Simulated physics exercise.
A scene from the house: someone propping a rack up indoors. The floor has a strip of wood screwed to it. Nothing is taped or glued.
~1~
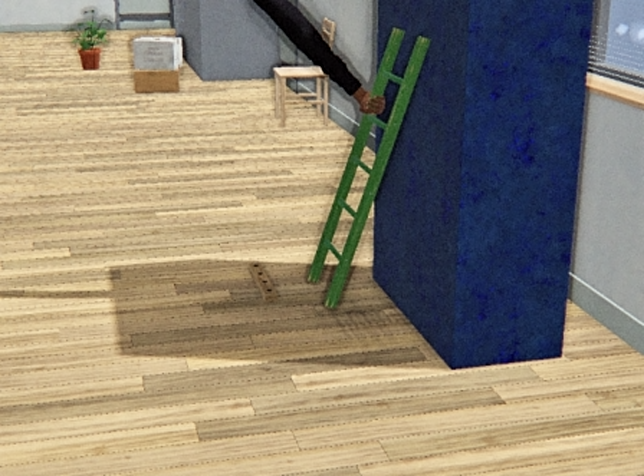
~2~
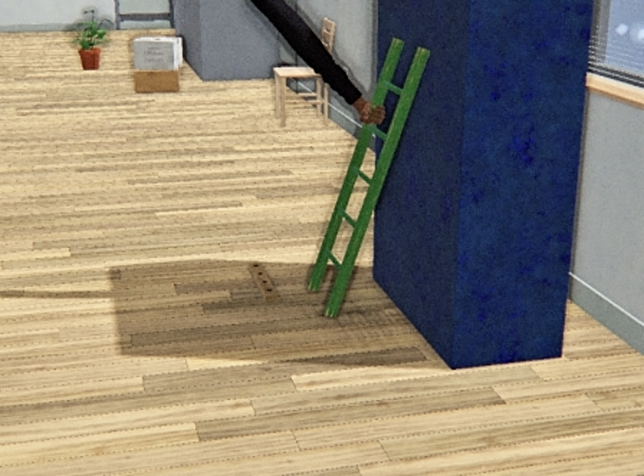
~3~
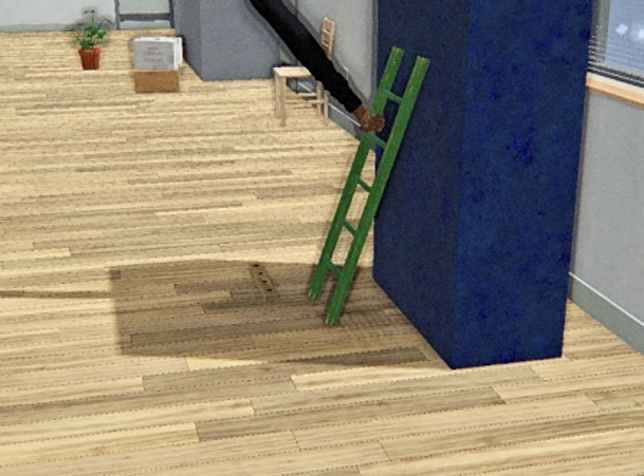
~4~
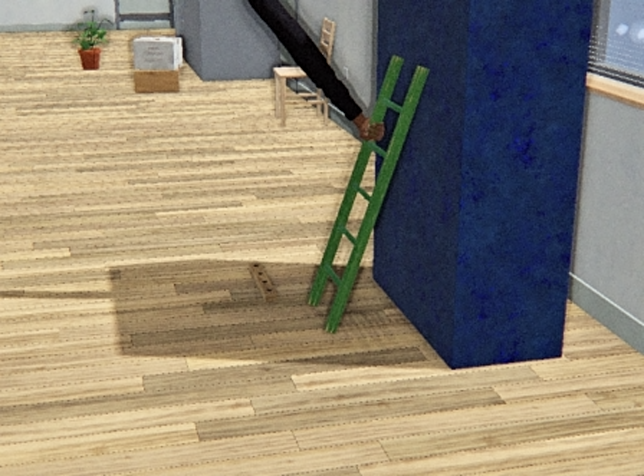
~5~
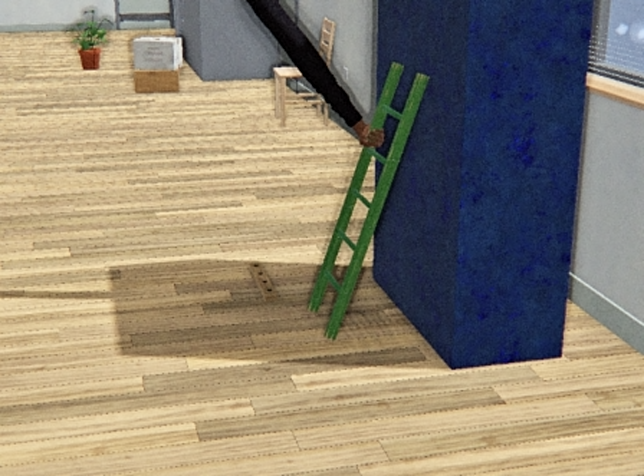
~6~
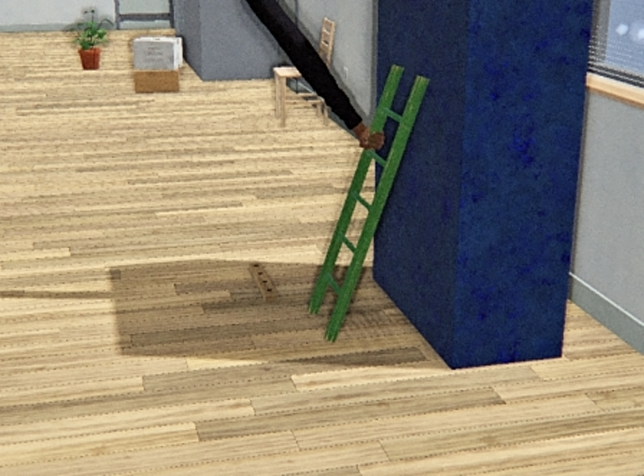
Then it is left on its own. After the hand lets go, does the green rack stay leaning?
It keeps standing.
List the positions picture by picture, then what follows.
The first frame shows still on the way; green rack (365, 167); batten (263, 282).
The second frame shows still on the way; green rack (364, 177); batten (263, 282).
The third frame shows still on the way; green rack (364, 185); batten (263, 282).
The fourth frame shows still on the way; green rack (364, 194); batten (263, 282).
The fifth frame shows still on the way; green rack (364, 200); batten (263, 282).
The sixth frame shows in place, still held; green rack (364, 203); batten (263, 282).
Then, 1.20 s on from there, green rack at rest near (364, 203).
In the end, the green rack remains leaning, near (364, 203).
